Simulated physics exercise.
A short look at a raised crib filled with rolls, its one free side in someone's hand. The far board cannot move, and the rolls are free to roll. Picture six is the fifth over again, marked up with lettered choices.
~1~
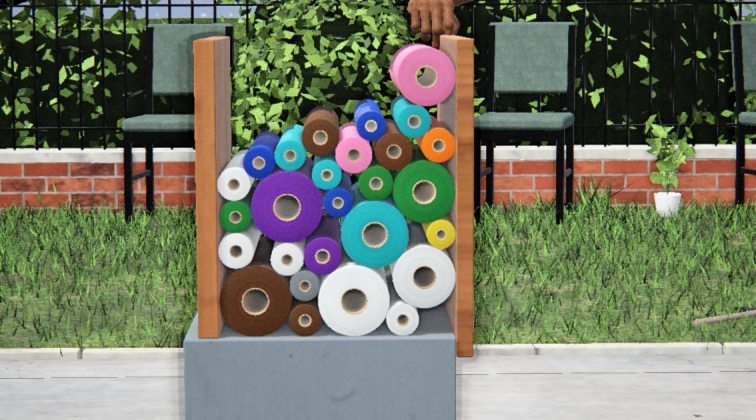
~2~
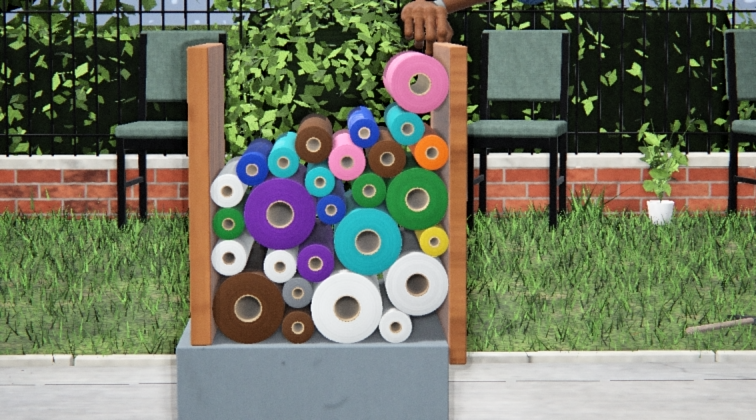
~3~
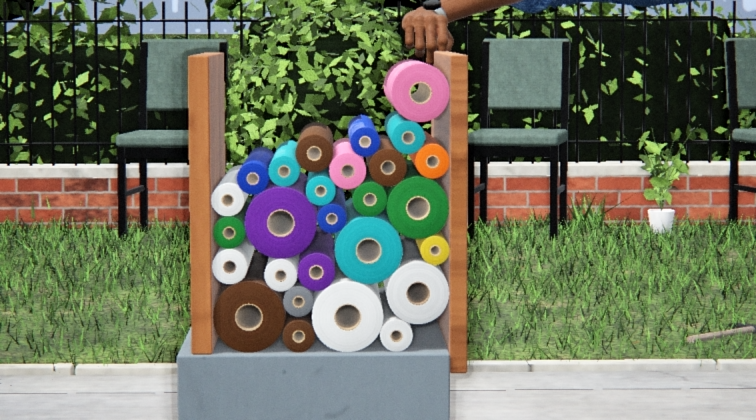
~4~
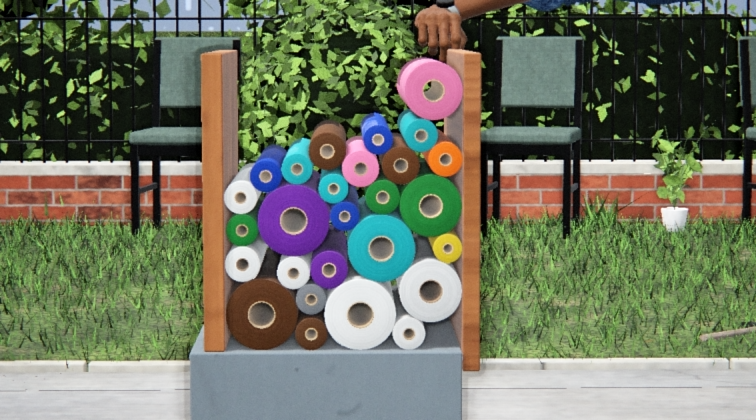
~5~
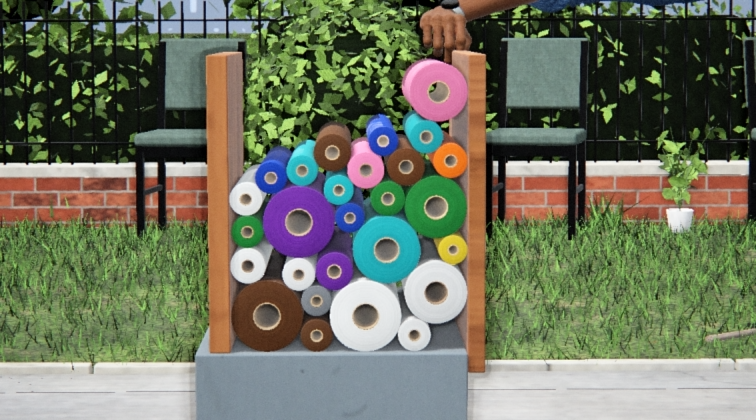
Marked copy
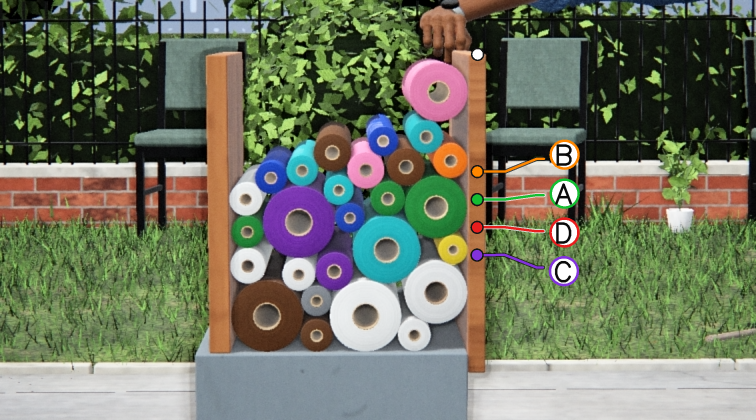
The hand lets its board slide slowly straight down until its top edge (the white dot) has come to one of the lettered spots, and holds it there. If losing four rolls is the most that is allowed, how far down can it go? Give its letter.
Lower it to C and no more.
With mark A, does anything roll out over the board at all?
At A: Yes.
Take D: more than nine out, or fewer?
It loses fewer than nine.
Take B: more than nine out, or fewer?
Fewer than nine.
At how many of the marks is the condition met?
Four of the four.
On the copy, A at (477, 199); B at (477, 171); C at (477, 255); D at (477, 227); the white dot at (477, 54).
On C. First, top of the board (468, 137).
Then, top of the board (468, 231).
Finally, top of the board (468, 254), three out over the board.
By contrast, A three out over the board; B one out over the board; D three out over the board.
